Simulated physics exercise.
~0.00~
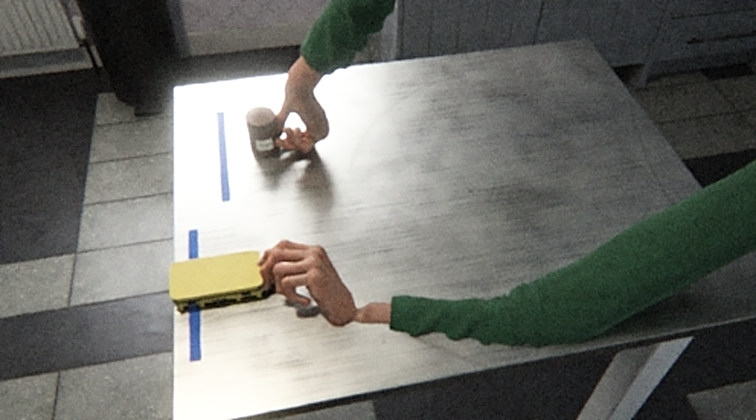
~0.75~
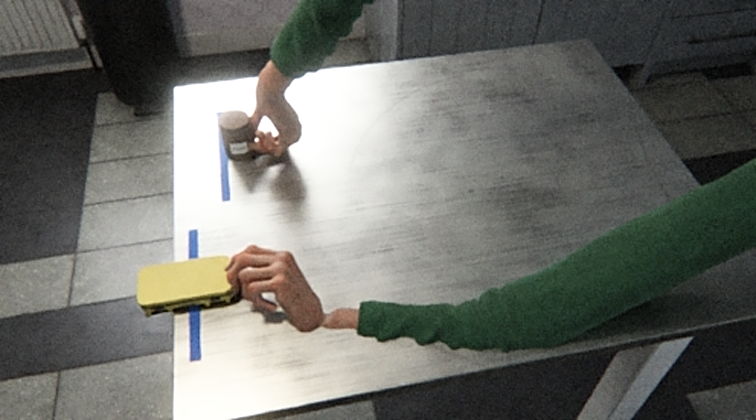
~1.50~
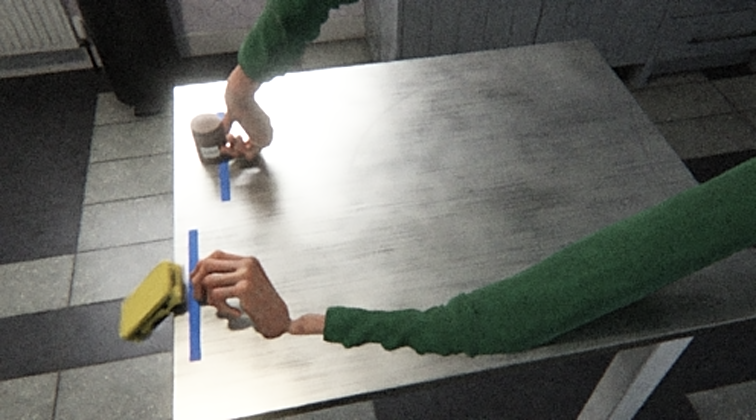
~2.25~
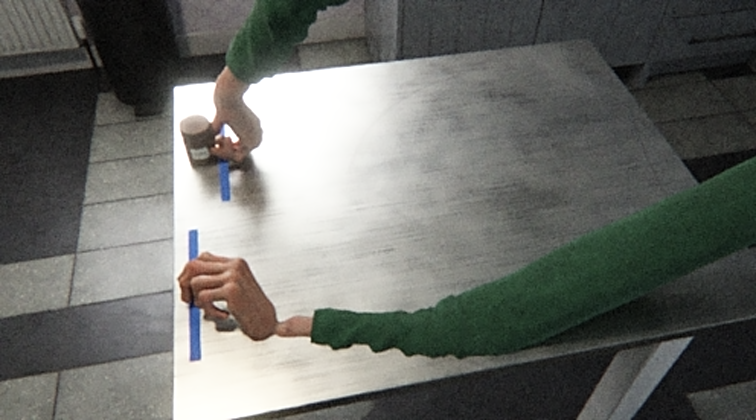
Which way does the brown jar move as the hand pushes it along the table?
The brown jar moves to the left, towards the table's edge.
